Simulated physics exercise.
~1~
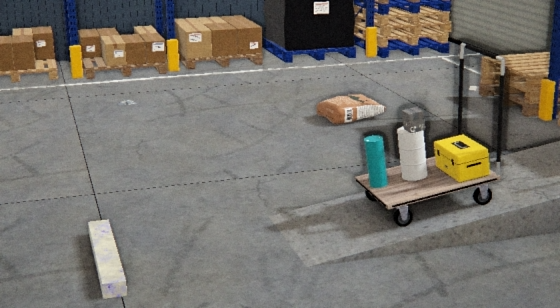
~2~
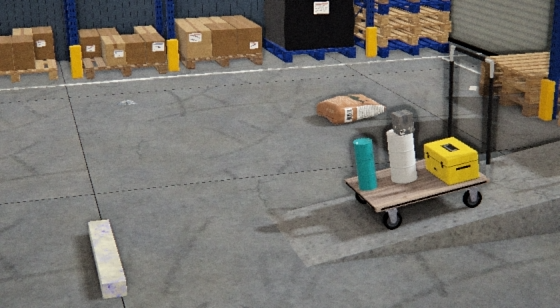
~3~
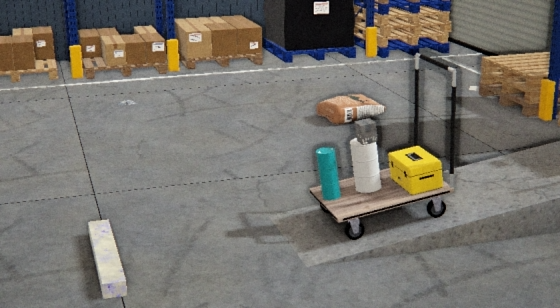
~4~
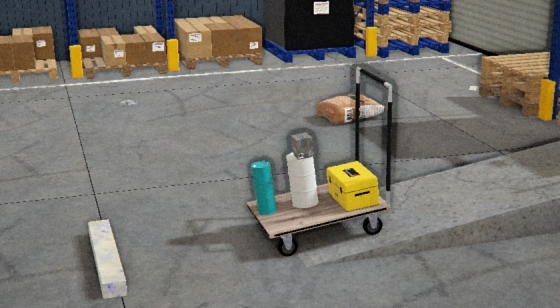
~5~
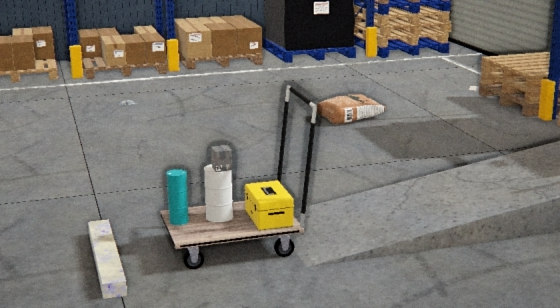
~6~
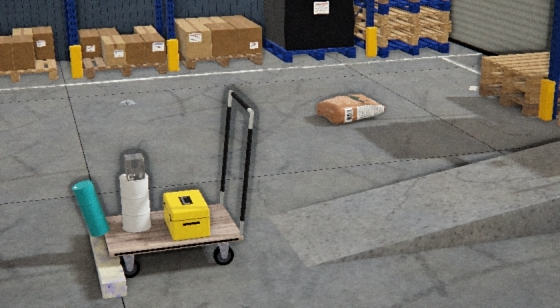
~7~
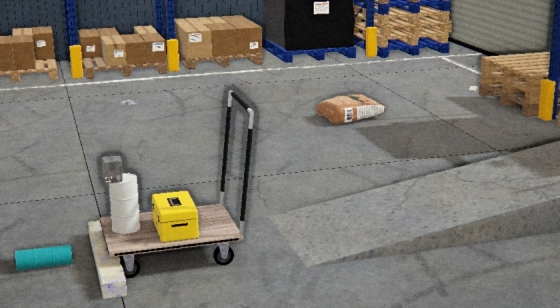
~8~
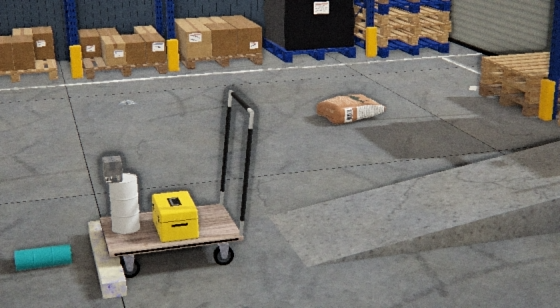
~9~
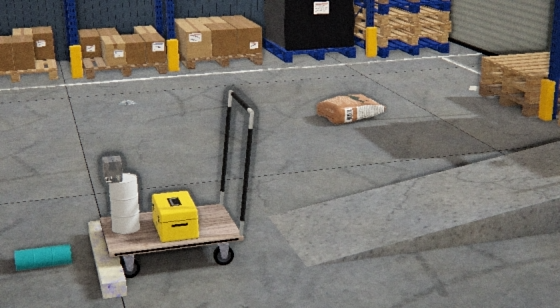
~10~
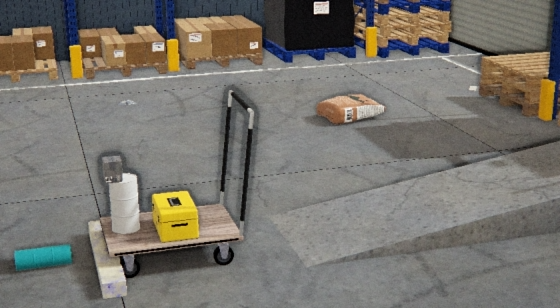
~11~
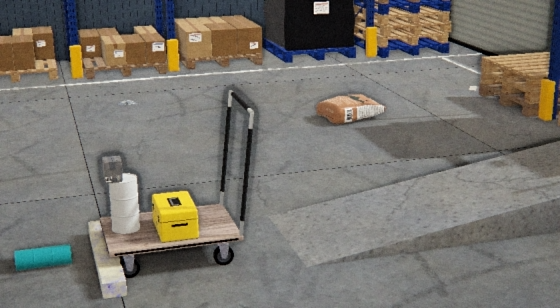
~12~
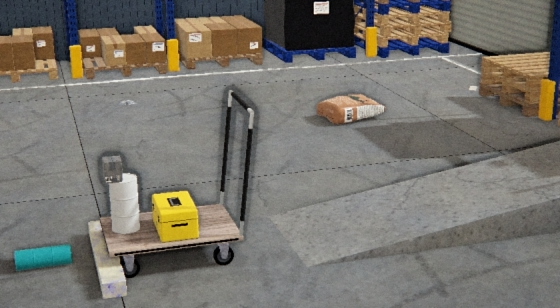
A flat trolley rolls down a short ramp from the right, carrying a turquoise canister, a white canister with a small grey parcel on top, and a yellow toolbox. It runs left across the level warehouse floor, its load riding along, towards a pale kerb. The trolley stops abruptly against the kerb, and the turquoise canister at the front tips over the edge. It drops to the floor beyond and lies on its side. The white canister, still topped by the parcel, and the toolbox slide slightly left but stay upright on the deck, where everything comes to rest.
